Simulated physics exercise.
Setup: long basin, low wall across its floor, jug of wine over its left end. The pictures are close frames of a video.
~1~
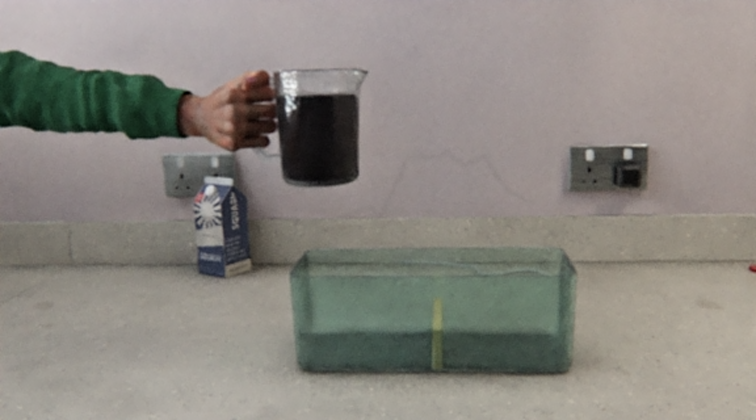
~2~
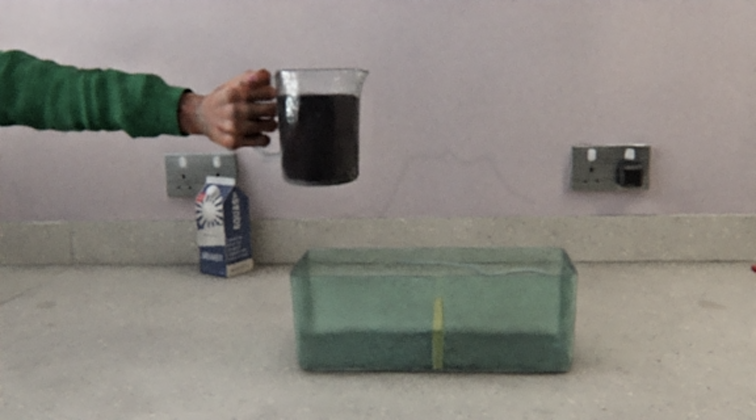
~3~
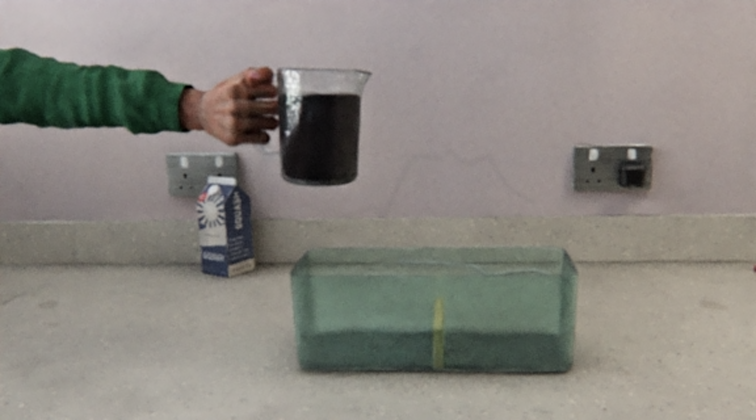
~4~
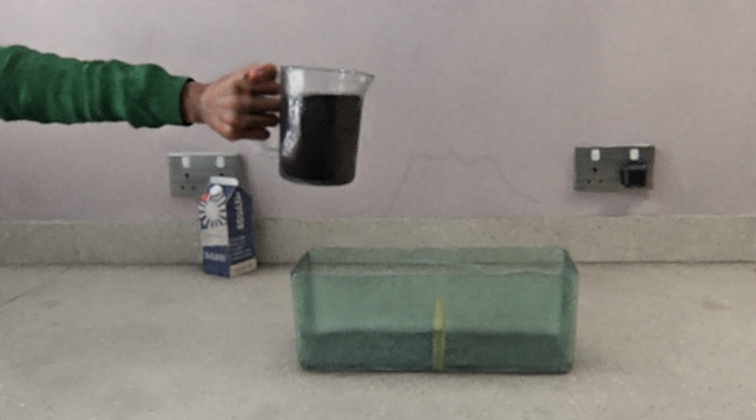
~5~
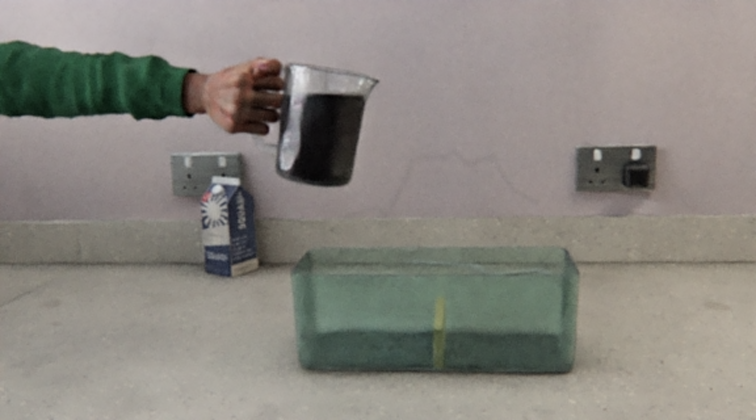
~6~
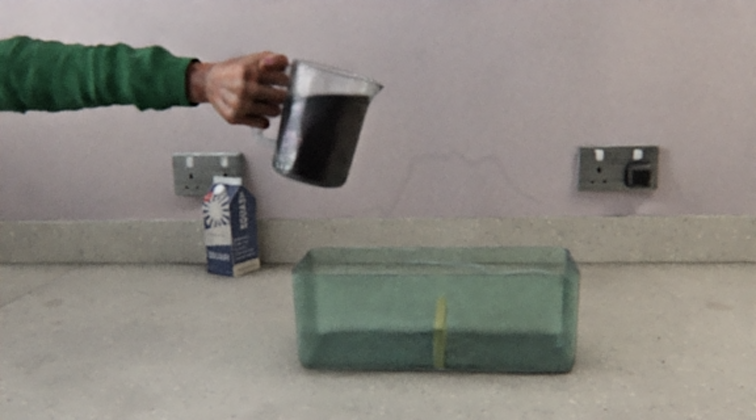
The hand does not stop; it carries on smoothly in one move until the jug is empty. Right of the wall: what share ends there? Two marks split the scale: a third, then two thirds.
Finally more than two thirds of it is on the right.
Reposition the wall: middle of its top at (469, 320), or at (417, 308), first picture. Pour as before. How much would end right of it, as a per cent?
First try 15 per cent, second try 95 per cent.
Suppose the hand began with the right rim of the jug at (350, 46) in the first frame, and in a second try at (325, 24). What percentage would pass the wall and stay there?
Near 75 in a hundred first, near 20 in a hundred second.
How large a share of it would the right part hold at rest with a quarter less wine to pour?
Estimate: Around 85 per cent.
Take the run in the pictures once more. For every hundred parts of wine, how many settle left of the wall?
It works out to around 10 percent.
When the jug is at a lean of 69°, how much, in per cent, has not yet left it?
85 per cent, roughly.
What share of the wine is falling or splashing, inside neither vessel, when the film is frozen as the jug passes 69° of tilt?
Something like 10 per cent of it.
A moment on, the tilt is 69° and 87 per cent is still to pour, 1 is left of the wall and 0 right of it.
Next, the tilt is 95° and 42 per cent is still to pour, 1 is left of the wall and 31 right of it.
Then the tilt is 97° and 11 per cent is still to pour, 3 is left of the wall and 76 right of it.
Later the tilt is 97° and 2 per cent is still to pour, 6 is left of the wall and 89 right of it.
Finally, 10 per cent lies left of the wall, 89 right of it and 1 outside.
